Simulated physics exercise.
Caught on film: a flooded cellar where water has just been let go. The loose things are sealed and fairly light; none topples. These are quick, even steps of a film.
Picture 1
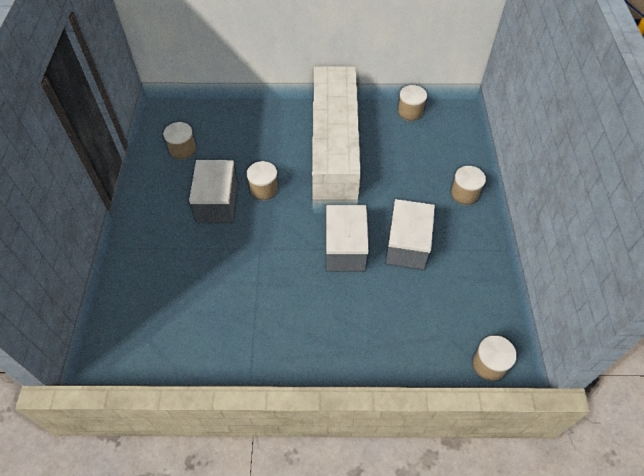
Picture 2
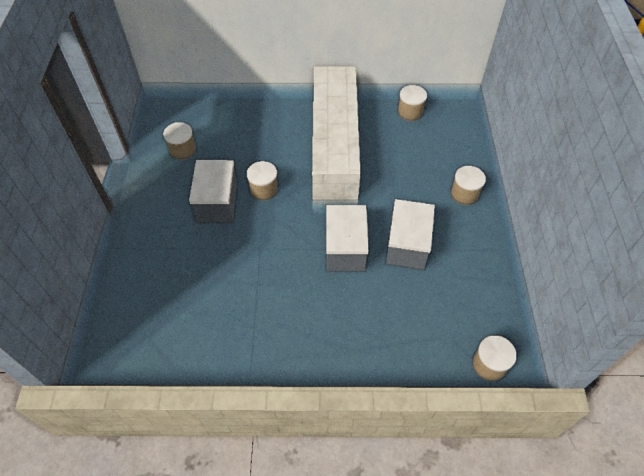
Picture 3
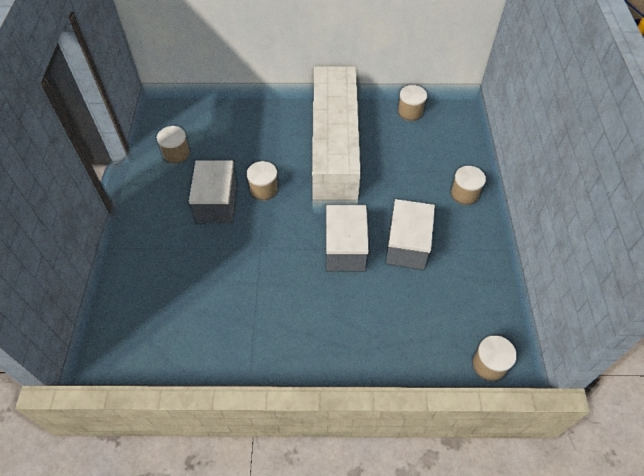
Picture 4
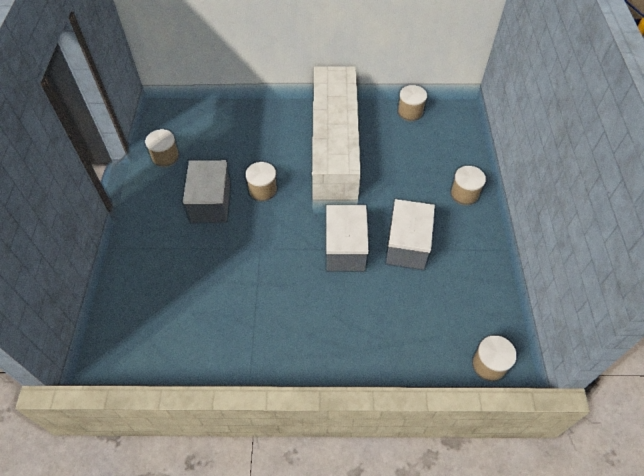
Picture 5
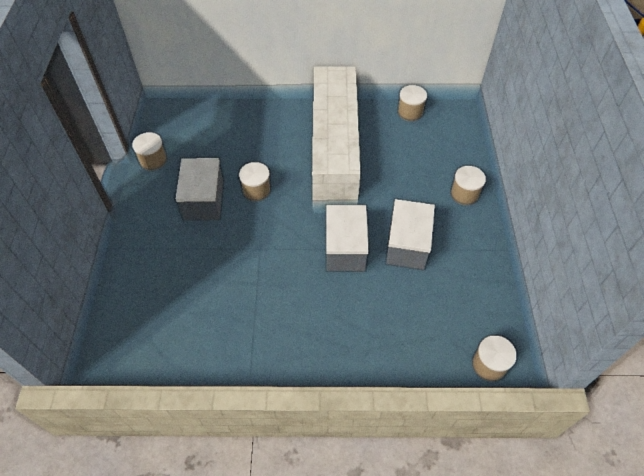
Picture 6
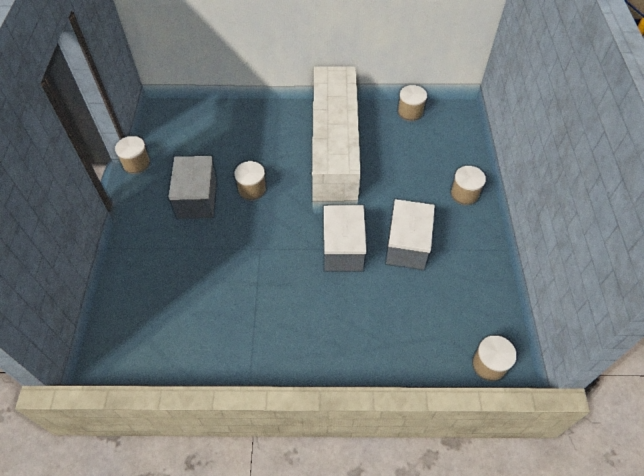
A door in the left wall of a flooded, walled room opened, and the nearest pail drifted left toward the doorway, followed more slowly by a floating chest and another pail.
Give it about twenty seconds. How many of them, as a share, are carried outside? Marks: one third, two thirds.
That comes to from one to two thirds.
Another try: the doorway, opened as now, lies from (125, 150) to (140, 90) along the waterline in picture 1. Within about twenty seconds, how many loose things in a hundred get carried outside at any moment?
Some 60 per cent.
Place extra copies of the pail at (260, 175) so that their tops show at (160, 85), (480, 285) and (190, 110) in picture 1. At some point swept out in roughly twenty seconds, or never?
One after the other: Out, no, through.
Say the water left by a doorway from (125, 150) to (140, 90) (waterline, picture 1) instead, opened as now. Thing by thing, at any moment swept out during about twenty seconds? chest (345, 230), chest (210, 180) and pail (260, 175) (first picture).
In turn: Gone, gone, washed out.
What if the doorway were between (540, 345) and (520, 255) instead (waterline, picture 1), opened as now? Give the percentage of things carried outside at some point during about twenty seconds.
Roughly 60 per cent.
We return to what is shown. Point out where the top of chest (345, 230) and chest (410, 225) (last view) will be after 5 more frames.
Roughly at (303, 221) and (388, 229).
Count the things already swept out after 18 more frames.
The number is 2.
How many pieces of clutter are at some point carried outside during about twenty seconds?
The number is 4.
A moment on, 1 of 8 are out; 7 afloat.
Next, 2 of 8 are out; 6 afloat.
Later, 3 of 8 are out; 5 afloat.
In the end, 4 of 8 are out; 4 afloat.
